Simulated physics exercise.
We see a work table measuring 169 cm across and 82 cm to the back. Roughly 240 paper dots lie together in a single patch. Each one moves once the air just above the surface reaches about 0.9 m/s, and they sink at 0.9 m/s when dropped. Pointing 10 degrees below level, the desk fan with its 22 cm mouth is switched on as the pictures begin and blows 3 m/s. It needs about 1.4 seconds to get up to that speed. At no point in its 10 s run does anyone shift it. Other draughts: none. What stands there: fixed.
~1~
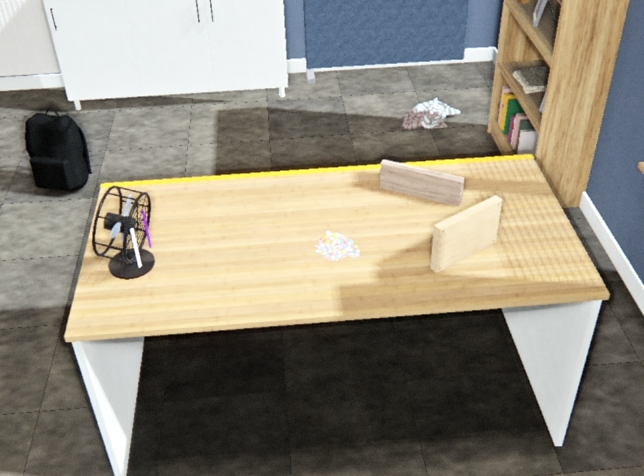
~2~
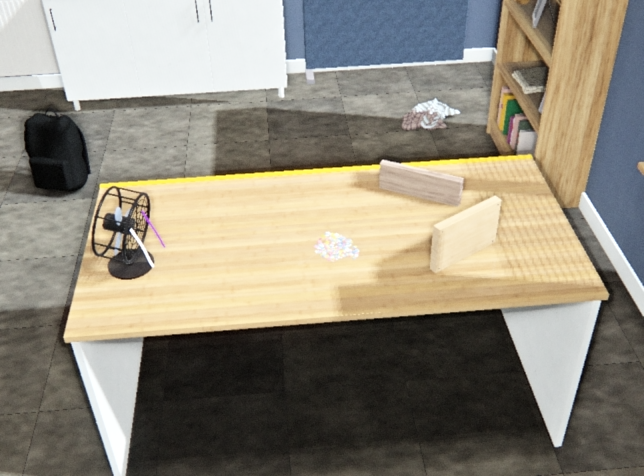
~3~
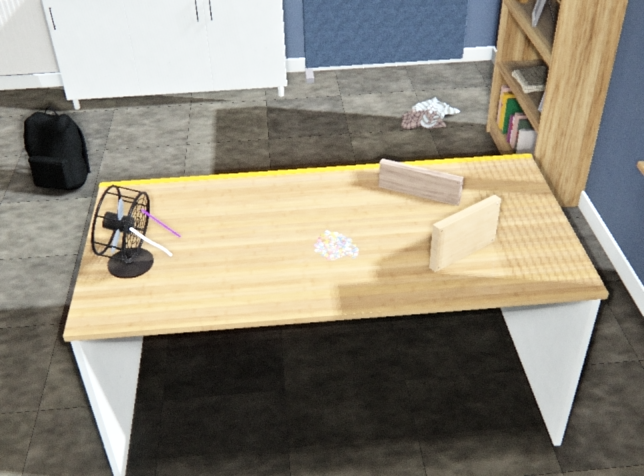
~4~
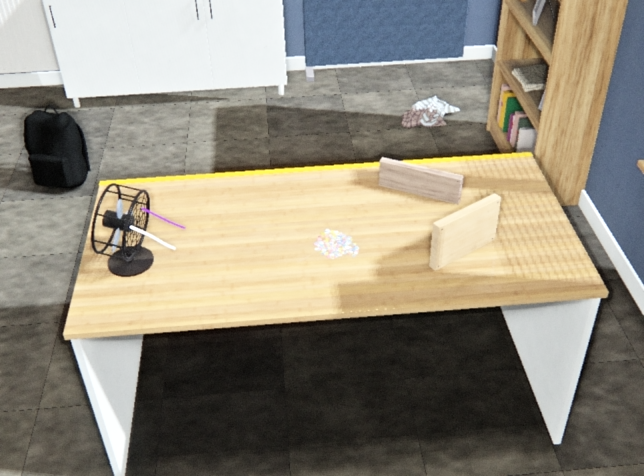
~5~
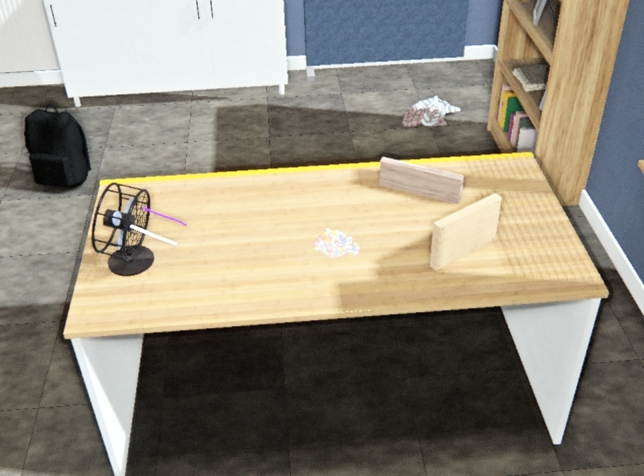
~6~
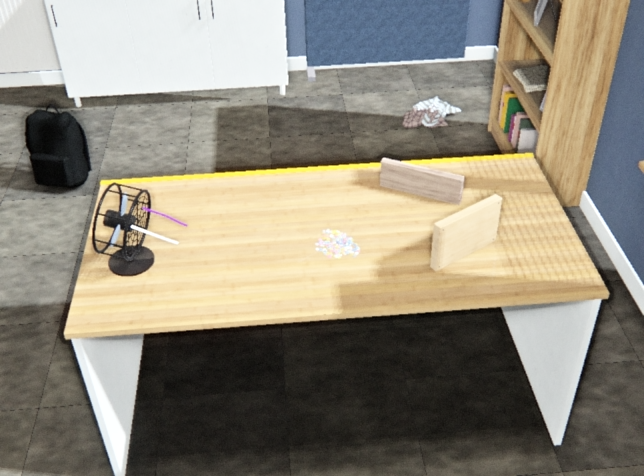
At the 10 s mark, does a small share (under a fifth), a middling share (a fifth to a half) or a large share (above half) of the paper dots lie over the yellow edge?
A small share.
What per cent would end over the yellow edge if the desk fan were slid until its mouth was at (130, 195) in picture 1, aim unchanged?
0 per cent.
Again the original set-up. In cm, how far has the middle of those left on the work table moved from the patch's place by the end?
Distance: Approx. 70 cm.
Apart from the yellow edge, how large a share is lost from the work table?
Estimated share: Around 80 %.
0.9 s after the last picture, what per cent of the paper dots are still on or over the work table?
About 100 %.
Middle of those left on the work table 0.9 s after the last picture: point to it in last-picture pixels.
Their middle sits roughly at (524, 200) in the last view.
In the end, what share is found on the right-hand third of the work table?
20 %.
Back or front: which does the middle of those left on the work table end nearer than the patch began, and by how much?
It shifted toward the rear by roughly 25 cm.
Then, 0.9 s after the last picture, 96 % are on the move or not yet settled, 0 % are over the yellow edge; the middle of those still in play is near (524, 200).
Then, 2.1 s after the last picture, 12 % are on the move or not yet settled, 0 % are over the yellow edge; the middle of those still in play is near (516, 193).
Then, 4.4 s after the last picture, 10 % are on the move or not yet settled, 0 % are over the yellow edge; the middle of those still in play is near (516, 193).
Then, 8.9 s after the last picture, at the end, 0 % are over the yellow edge; the middle of those still in play is near (516, 193).
